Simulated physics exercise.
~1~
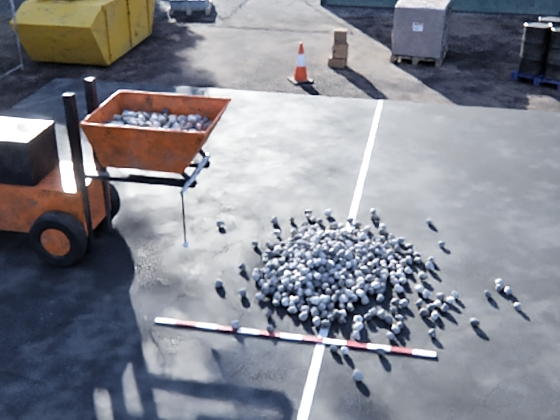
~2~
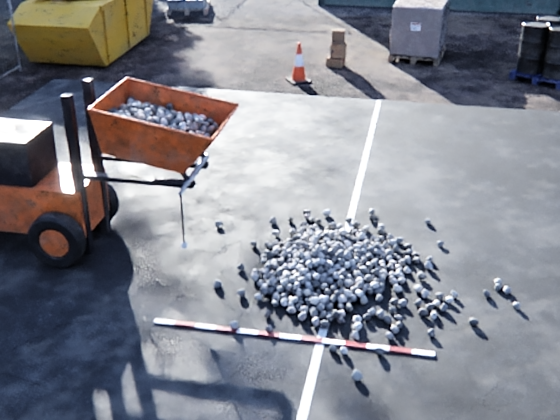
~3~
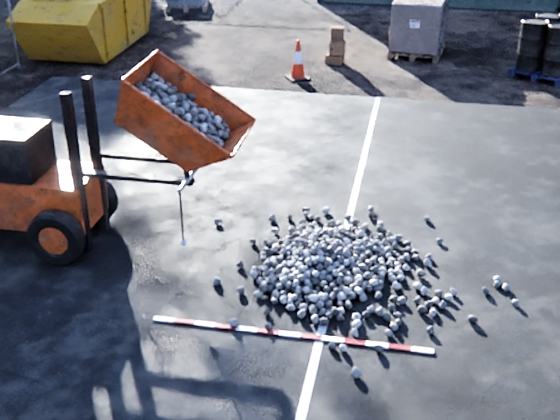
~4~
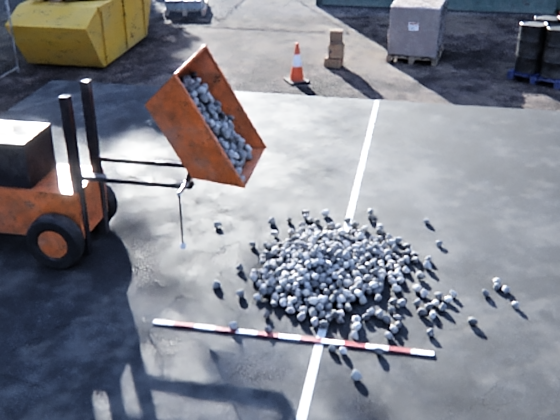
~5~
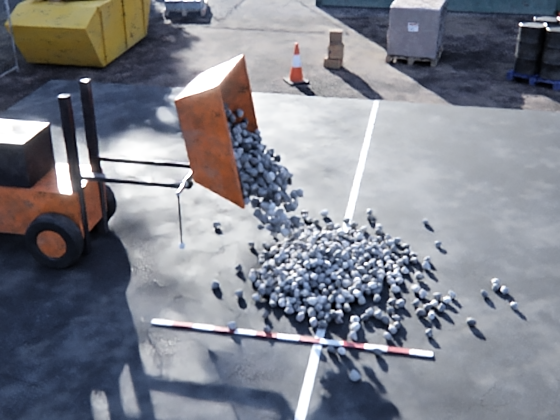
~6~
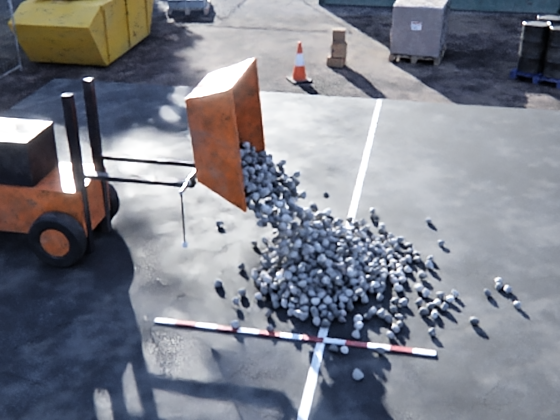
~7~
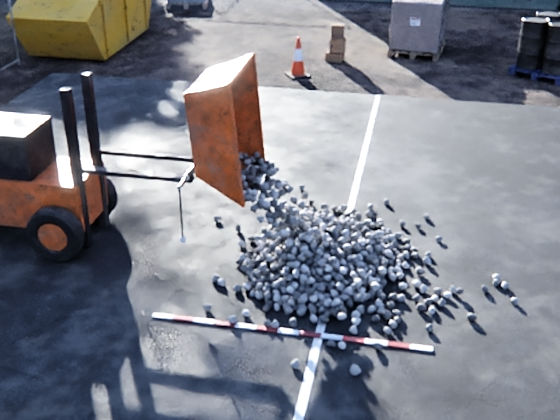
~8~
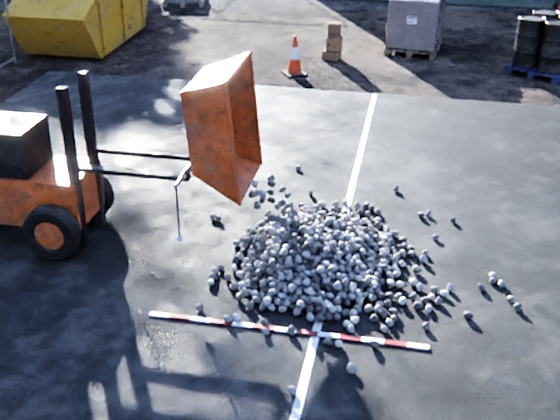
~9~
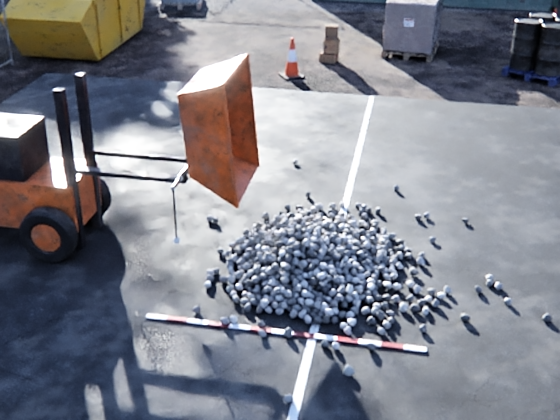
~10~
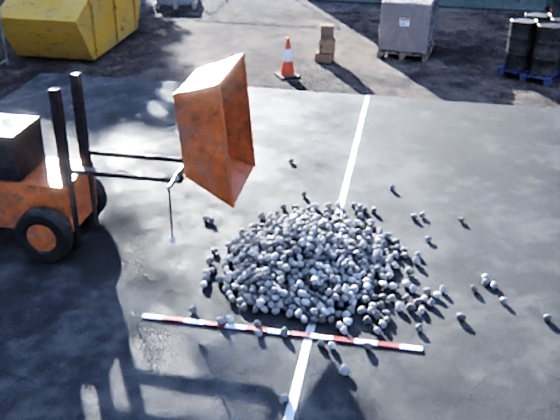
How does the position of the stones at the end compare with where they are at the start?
At the start, some stones are in the raised skip on the left and the rest lie in a heap on the ground. At the end, they are all on the ground to the right of the skip, in a larger heap that lies across the painted line.
The footage shows an orange forklift holding a raised skip of grey stones beside a heap on a painted line. The skip tips steeply to the right, the stones pour onto the heap, and it stays tilted and empty above a larger pile spread across the line.
